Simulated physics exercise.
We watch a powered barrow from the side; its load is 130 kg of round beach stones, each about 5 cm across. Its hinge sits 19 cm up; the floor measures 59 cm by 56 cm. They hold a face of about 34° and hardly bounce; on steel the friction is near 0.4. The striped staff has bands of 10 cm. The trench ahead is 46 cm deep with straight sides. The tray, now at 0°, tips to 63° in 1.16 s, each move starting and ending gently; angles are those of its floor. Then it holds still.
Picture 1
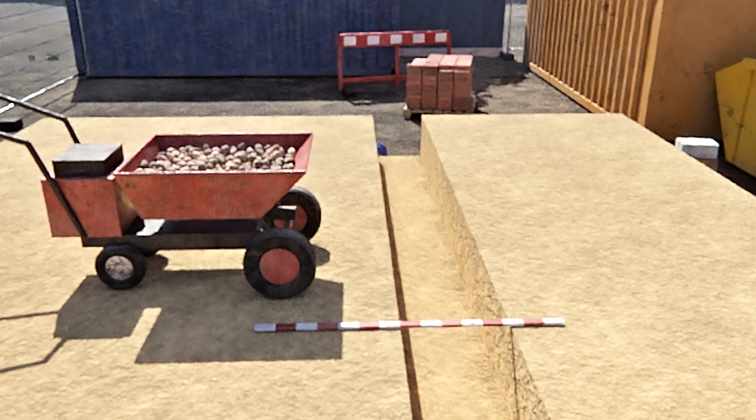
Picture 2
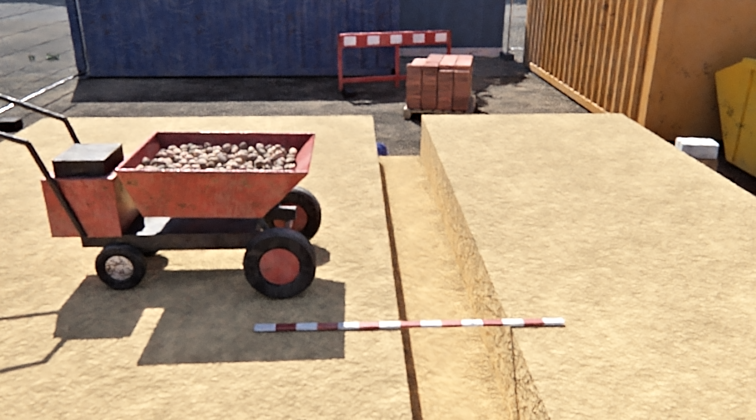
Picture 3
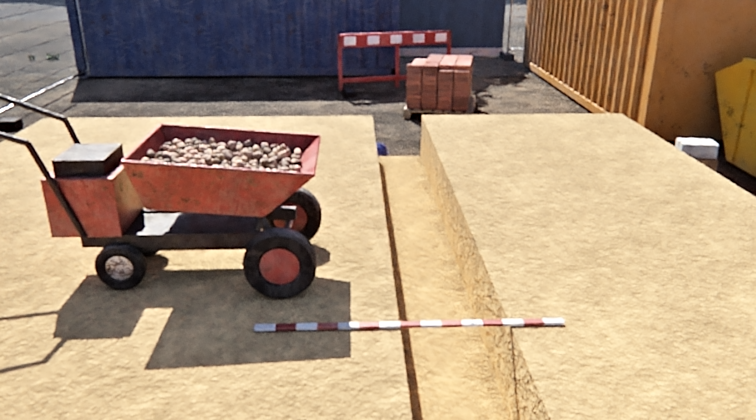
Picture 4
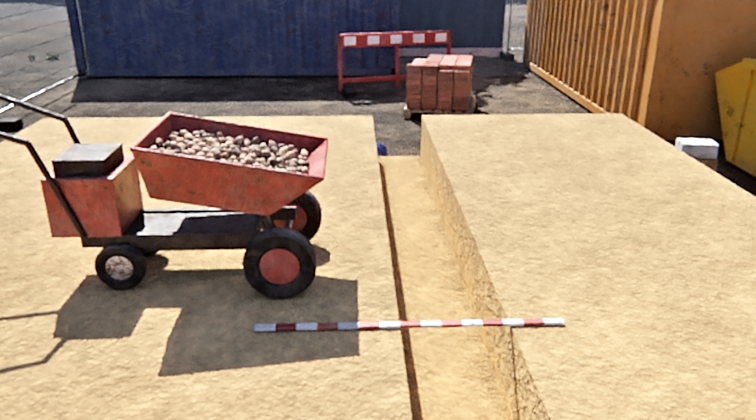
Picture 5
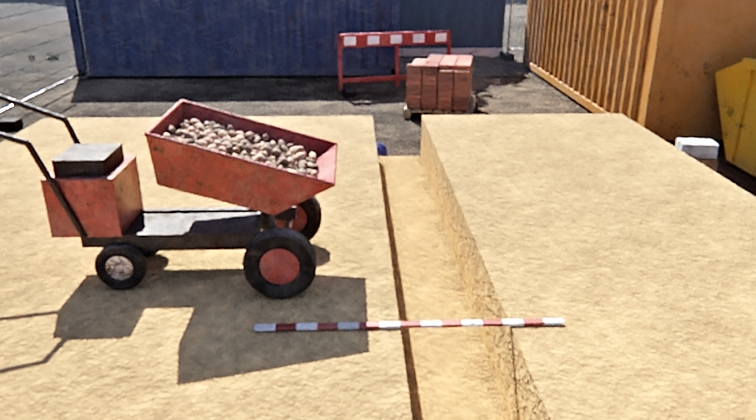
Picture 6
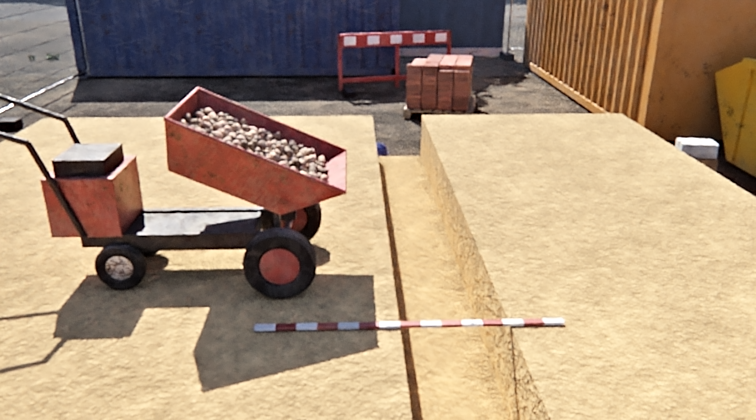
The video shows a red powered barrow loaded with round stones standing still on sandy ground left of a straight-sided trench, as its tray gradually tilts toward the right, the rear end rising while the stones remain inside.
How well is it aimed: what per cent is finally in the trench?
Roughly 100 per cent ends in the trench.
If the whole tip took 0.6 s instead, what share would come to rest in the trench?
It would be near 100 per cent.
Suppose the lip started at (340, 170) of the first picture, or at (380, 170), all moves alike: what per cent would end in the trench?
First some 100, then 60 per cent.
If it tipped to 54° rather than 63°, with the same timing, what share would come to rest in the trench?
Then about 85 per cent.
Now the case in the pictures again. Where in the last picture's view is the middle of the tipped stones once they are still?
Around (443, 327).
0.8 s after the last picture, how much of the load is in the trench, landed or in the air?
About 40 per cent by then.
Then, 0.4 s after the last picture the floor is at 53°, 100 % in the tray; the foremost stones are at (367, 198).
Then, 0.8 s after the last picture the floor is at 63°, 59 % in the tray, 2 % short of the trench, 39 % in the trench; the foremost stones are at (461, 308).
Then, 1.1 s after the last picture the floor is at 63°, 21 % in the tray, 2 % short of the trench, 78 % in the trench; the foremost stones are at (477, 319).
Then, 3.1 s after the last picture the floor is at 63°, 0 % in the tray, 100 % in the trench; the foremost stones are at (481, 328).
